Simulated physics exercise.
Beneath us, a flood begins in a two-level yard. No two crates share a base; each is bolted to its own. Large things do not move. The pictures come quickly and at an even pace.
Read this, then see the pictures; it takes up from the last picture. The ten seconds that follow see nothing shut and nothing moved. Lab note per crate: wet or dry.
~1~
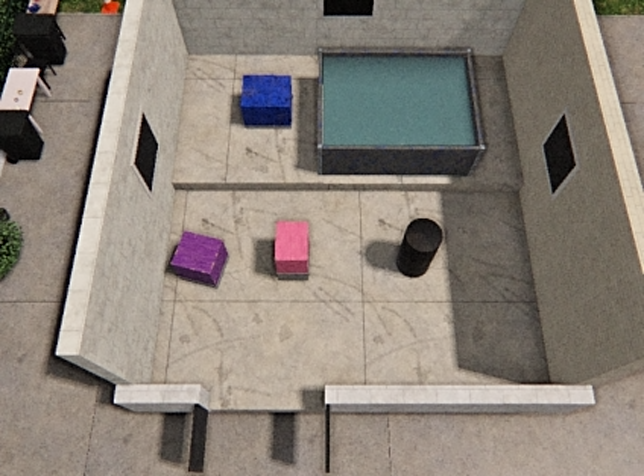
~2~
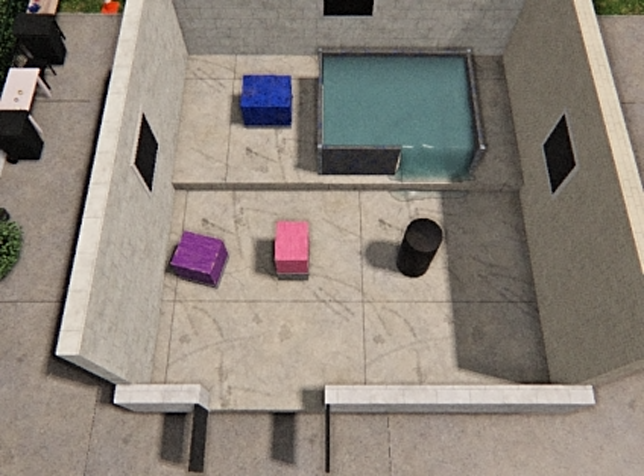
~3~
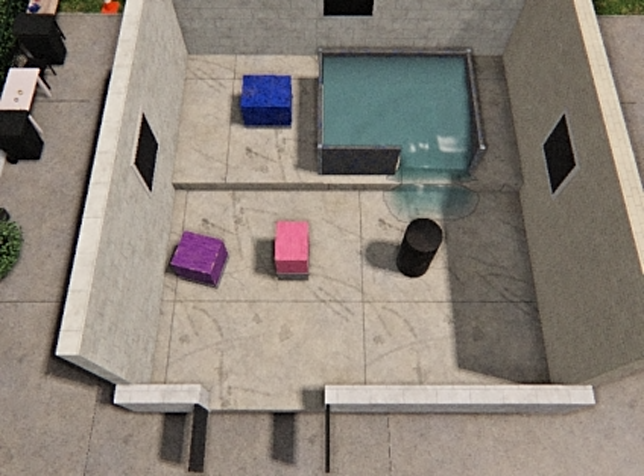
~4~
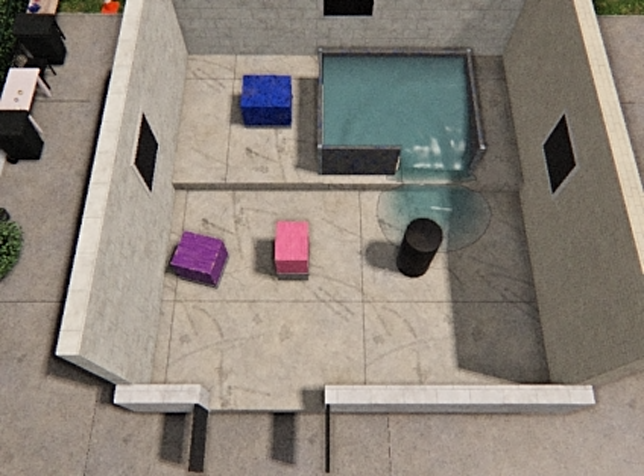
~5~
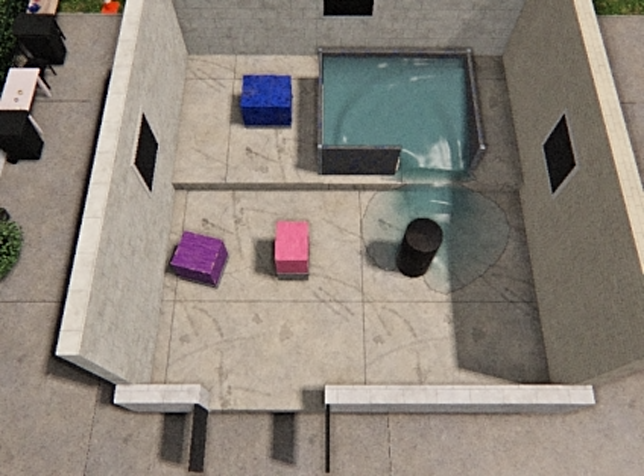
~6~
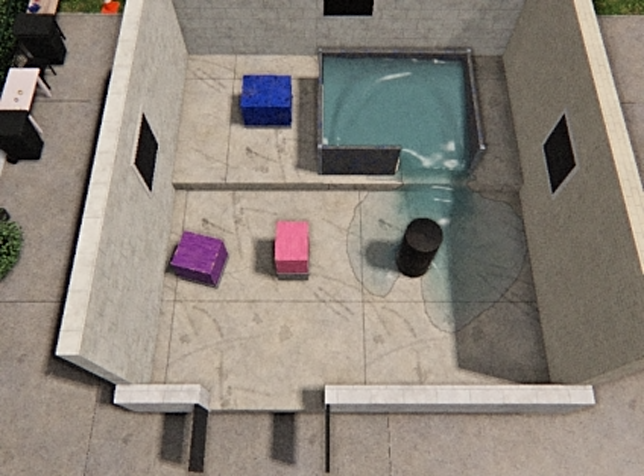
As I see it, the blue crate avoids any dampness from the water, the purple crate gets dampened by the water, the pink crate avoids any dampness from the water.
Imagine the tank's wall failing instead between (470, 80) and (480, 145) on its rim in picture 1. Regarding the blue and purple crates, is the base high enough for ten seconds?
The blue one is reached; the purple one is reached.
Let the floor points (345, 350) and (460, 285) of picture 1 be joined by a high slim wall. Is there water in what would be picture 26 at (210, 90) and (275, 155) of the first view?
As listed: Clear, clear.
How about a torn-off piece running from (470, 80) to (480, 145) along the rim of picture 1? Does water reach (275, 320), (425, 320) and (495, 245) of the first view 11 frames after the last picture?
Point by point: Unwetted, drenched, drenched.
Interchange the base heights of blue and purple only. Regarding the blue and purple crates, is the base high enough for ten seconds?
After the swap, blue avoids the flood while purple is flooded.
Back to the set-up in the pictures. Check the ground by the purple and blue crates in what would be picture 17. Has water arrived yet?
At purple: Stays dry; at blue: Stays dry.
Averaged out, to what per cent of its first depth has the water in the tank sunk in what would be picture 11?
My reading is roughly 68 in a hundred.
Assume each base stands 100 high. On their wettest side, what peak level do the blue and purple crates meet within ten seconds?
The first comes to 0 per cent and the second to 250 per cent.
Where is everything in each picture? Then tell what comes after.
Still water in the tank at (397, 100), in the first frame.
The front is at (393, 191), out from the gap at (434, 163), in the second frame.
The front is at (398, 216), out from the gap at (433, 165), in the third frame.
Water pours out at (433, 166) and has run to a hidden place, in the fourth frame.
Water pours out at (433, 166) and has run to (454, 286), in the fifth frame.
Water pours out at (433, 166) and has run to (455, 326), in the sixth frame.
A moment on, water covers 30 % of the floor; the blue crate not reached, the purple crate not reached, the pink crate water round its plinth.
Next, water covers 45 % of the floor; the blue crate not reached, the purple crate not reached, the pink crate water round its plinth.
Then, water covers 55 % of the floor; the blue crate not reached, the purple crate water round its plinth, the pink crate water round its plinth.
Later, water covers 70 % of the floor; the blue crate not reached, the purple crate water round its plinth, the pink crate water round its plinth.
In the end, water covers 70 % of the floor; the blue crate stayed above the water, the purple crate was topped, the pink crate stayed above the water.
